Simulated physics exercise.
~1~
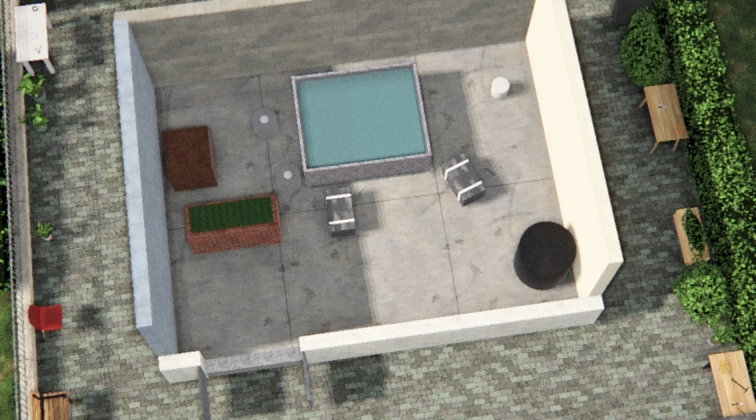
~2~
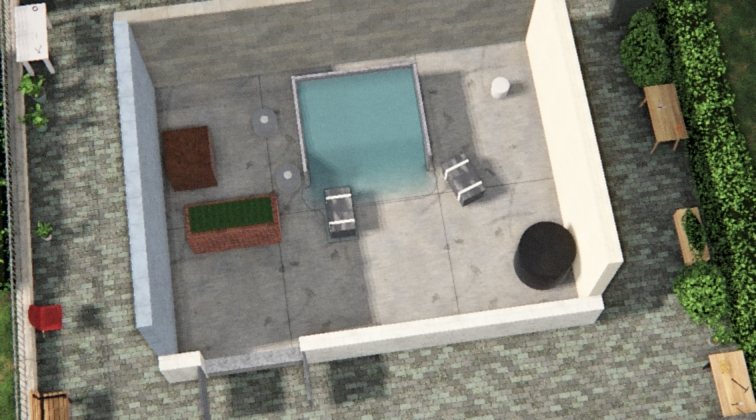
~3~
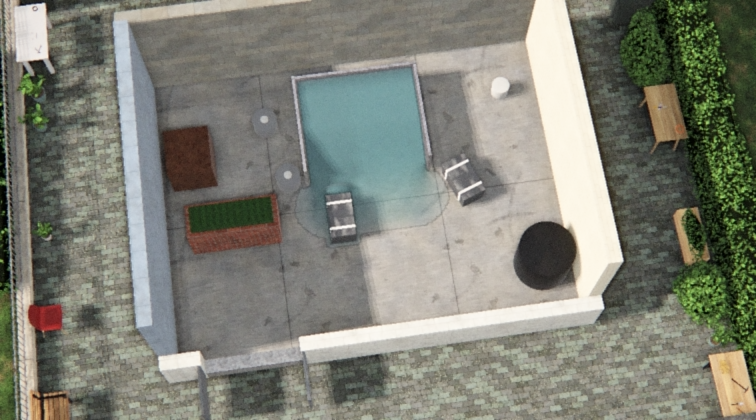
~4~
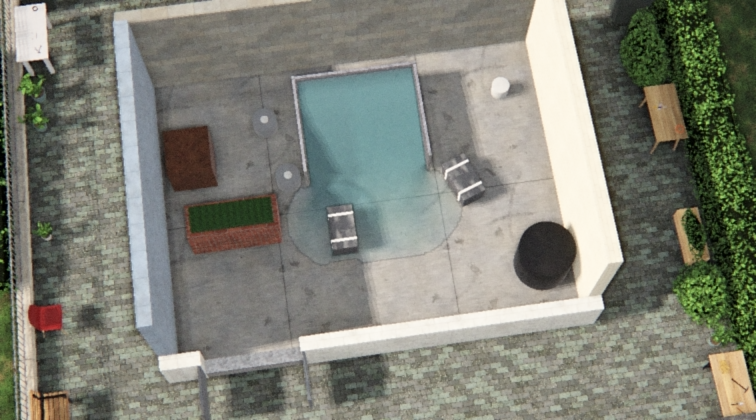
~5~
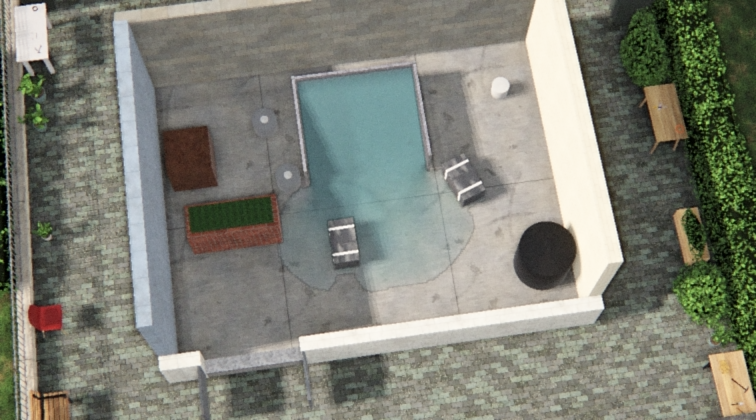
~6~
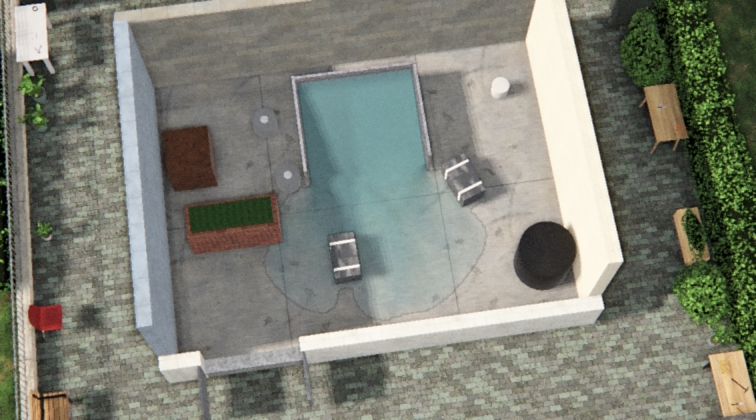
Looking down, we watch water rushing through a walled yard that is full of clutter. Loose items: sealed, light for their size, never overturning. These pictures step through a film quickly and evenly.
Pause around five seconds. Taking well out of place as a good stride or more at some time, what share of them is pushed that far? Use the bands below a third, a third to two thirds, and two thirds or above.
It falls below a third.
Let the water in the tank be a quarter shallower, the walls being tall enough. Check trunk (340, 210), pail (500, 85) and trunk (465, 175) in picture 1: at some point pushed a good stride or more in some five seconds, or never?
In the order you named them: Went past the threshold, stayed within the threshold, stayed within the threshold.
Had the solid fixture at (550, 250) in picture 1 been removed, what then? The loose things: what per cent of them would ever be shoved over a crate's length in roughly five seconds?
Estimated share: Approx. 40 %.
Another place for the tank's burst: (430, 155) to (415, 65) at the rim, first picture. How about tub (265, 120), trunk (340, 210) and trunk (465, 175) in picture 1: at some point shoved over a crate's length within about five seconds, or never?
In the order asked: Never gets that far, then never gets that far, then goes the distance.
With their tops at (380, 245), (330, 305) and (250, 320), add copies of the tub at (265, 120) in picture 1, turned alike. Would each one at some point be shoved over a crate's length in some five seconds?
One after the other: Yes, pushed that far, that far or more.
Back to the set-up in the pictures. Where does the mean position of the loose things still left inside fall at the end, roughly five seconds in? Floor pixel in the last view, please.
Roughly at (345, 173) in the last view.
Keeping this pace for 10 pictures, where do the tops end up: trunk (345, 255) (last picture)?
It should be around (305, 314).
A moment on, 1 of 5 are well off their spots; 0 afloat.
Next, 1 of 5 are well off their spots; 1 afloat.
Later, 1 of 5 are well off their spots; 0 afloat.
In the end, 1 of 5 are well off their spots, and 1 have been at some point; 1 afloat.
